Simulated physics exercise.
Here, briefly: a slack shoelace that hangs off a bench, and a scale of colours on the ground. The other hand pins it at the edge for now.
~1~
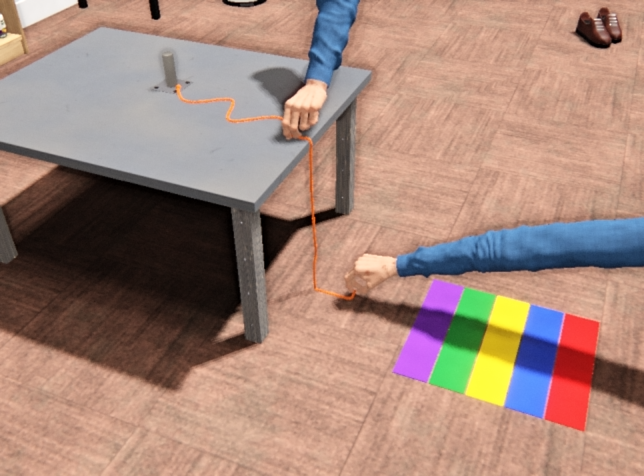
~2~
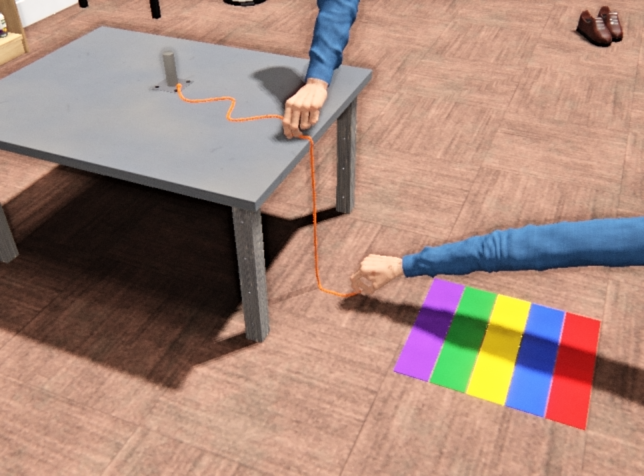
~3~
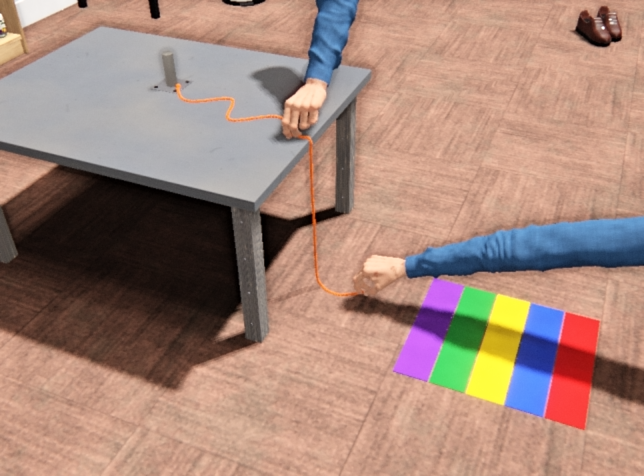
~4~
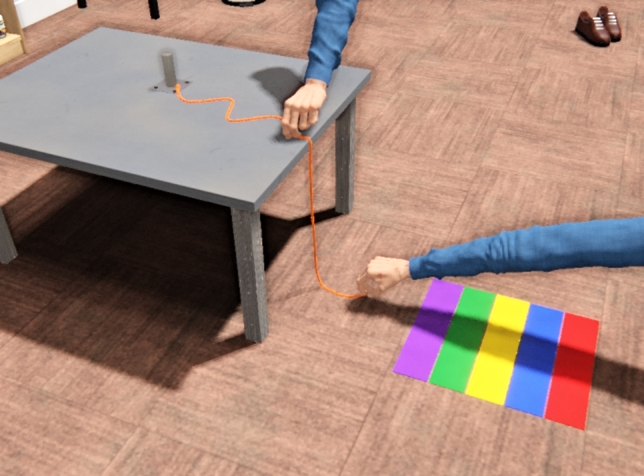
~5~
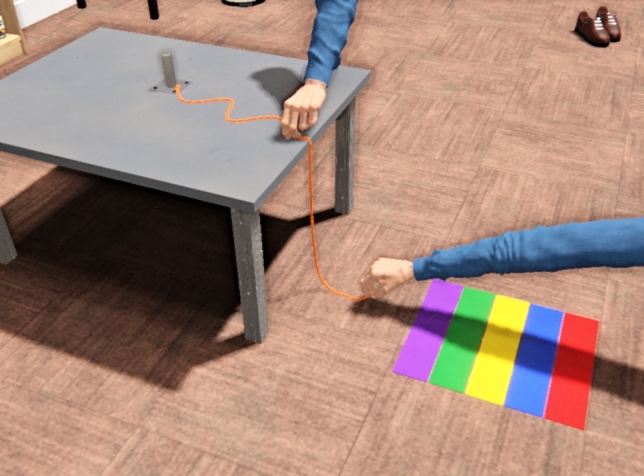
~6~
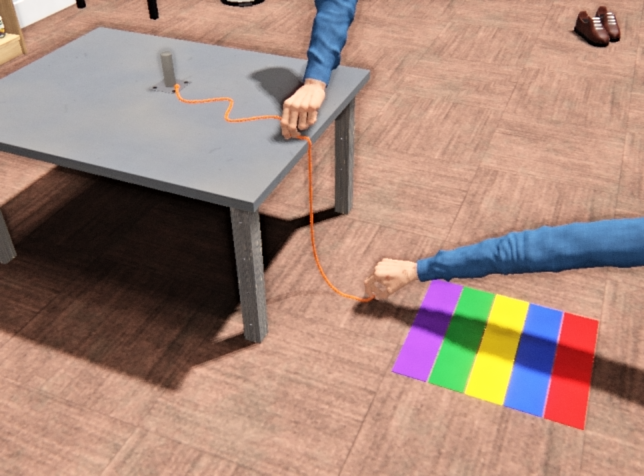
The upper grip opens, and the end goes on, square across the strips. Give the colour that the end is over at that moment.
The end is over blue.
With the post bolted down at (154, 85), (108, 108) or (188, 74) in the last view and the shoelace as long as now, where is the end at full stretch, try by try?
Try by try: (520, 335), (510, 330) and (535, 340).
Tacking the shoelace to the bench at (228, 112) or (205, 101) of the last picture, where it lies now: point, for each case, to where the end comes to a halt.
Try by try: (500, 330), (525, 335).
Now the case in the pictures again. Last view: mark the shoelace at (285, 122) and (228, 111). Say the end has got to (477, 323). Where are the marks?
They end up at (320, 146) and at (262, 112).
Soon after, end near (477, 323); over green.
After that, end near (519, 335); over yellow.
At the stop, end near (544, 341); over blue. Over blue.
